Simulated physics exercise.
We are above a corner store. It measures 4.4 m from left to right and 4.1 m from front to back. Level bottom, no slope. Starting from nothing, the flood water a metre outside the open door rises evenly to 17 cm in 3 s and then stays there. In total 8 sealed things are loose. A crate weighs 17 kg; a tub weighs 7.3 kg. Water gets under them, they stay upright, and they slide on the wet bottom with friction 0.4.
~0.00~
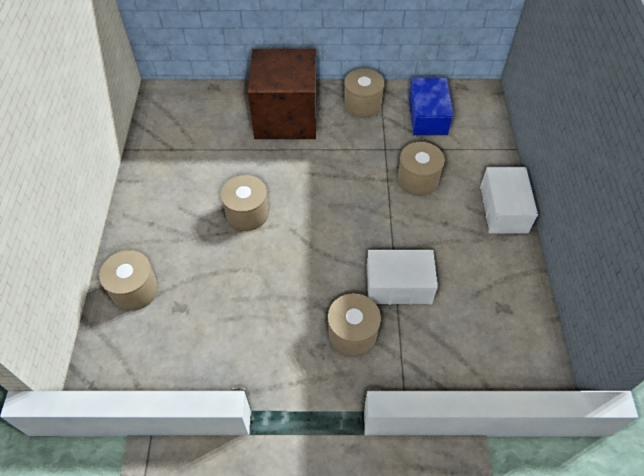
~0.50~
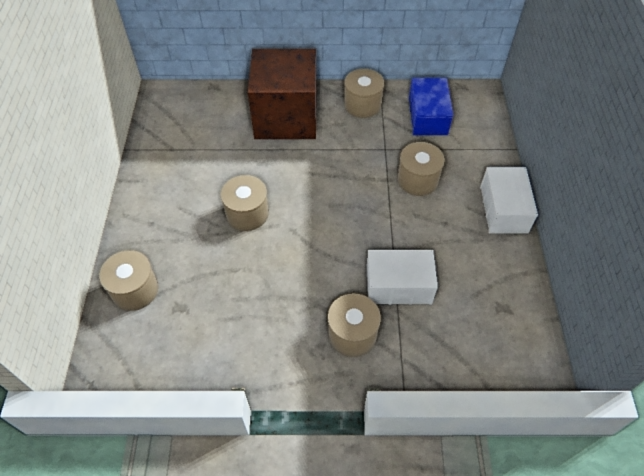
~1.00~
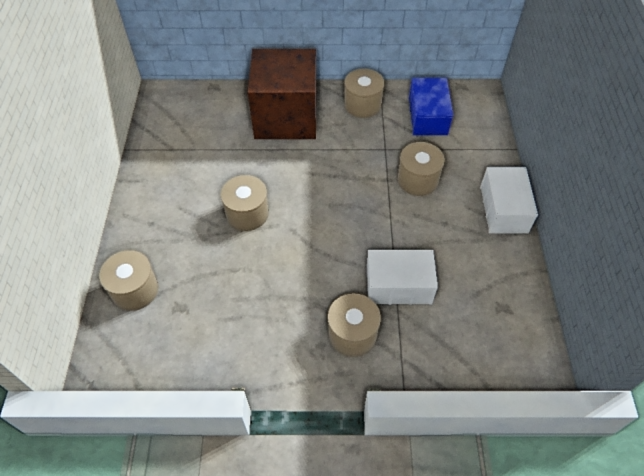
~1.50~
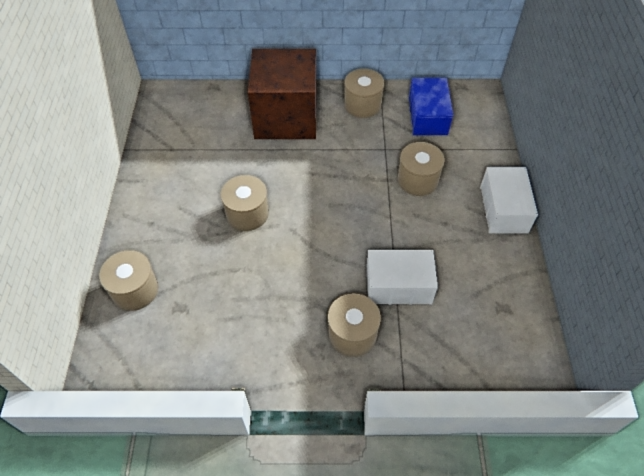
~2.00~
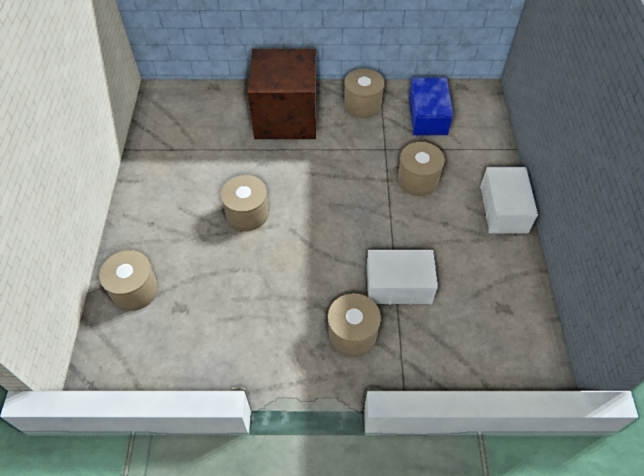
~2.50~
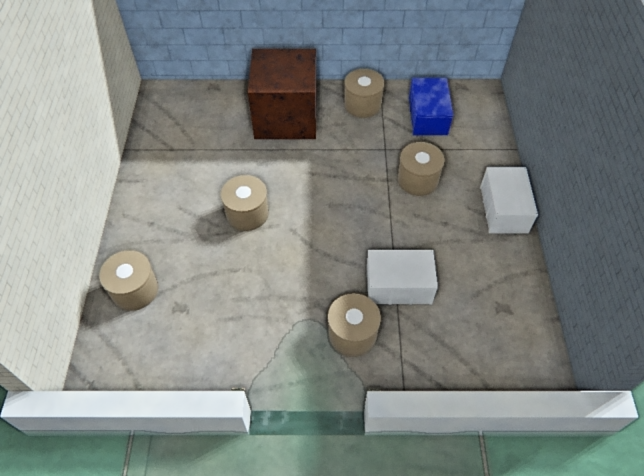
Greenish water crept over the ground outside the front wall, filled the gap between the two white barriers, and spread slightly inside, while the crates, drums and white boxes all stayed put.
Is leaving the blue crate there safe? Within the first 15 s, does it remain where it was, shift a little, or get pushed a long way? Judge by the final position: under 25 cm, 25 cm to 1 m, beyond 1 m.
It shifts a little.
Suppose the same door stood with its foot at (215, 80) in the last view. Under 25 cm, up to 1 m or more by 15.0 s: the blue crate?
In that case the blue crate would have stayed about where it was.
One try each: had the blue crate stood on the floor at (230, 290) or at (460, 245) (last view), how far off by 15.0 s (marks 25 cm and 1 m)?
First try: It scarcely moves; second try: It scarcely moves.
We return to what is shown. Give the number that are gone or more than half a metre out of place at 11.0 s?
I make it 2 by then.
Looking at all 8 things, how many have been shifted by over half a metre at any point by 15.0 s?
That adds up to 6.
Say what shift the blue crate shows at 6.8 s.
Displacement near 0 cm.
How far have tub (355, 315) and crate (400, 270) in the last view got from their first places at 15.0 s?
The first is 140 cm from its start, the second 40 cm.
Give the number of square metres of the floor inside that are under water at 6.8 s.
Somewhere about 14 m2, give or take.
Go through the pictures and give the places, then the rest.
In the first picture, the blue crate at (432, 96) rests on the ground; water covers 0.0 m2; 0 of 8 have shifted.
In the second picture, the blue crate at (432, 96), on the bottom; water covers 0.0 m2; 0 of 8 have shifted.
In the third picture, the blue crate at (432, 96) rests on the ground; water covers 0.0 m2; 0 of 8 have shifted.
In the fourth picture, the blue crate at (432, 96), on the bottom; 0.0 m2 under water; 0 of 8 have shifted.
In the fifth picture, the blue crate at (432, 96), on the bottom; 0.0 m2 under water; 0 of 8 have shifted.
In the sixth picture, the blue crate at (432, 96), on the bottom; water covers 0.5 m2; 0 of 8 have shifted.
After 3.5 s the blue crate is near (432, 96), 0.0 m from its start, aground; 0 afloat.
After 6.8 s the blue crate is near (432, 96), 0.0 m from its start, aground; 0 afloat.
After 11.0 s the blue crate is near (433, 96), 0.0 m from its start, aground; 2 afloat.
After 15.0 s the blue crate is near (493, 115), 0.7 m from its start, afloat; 7 afloat.
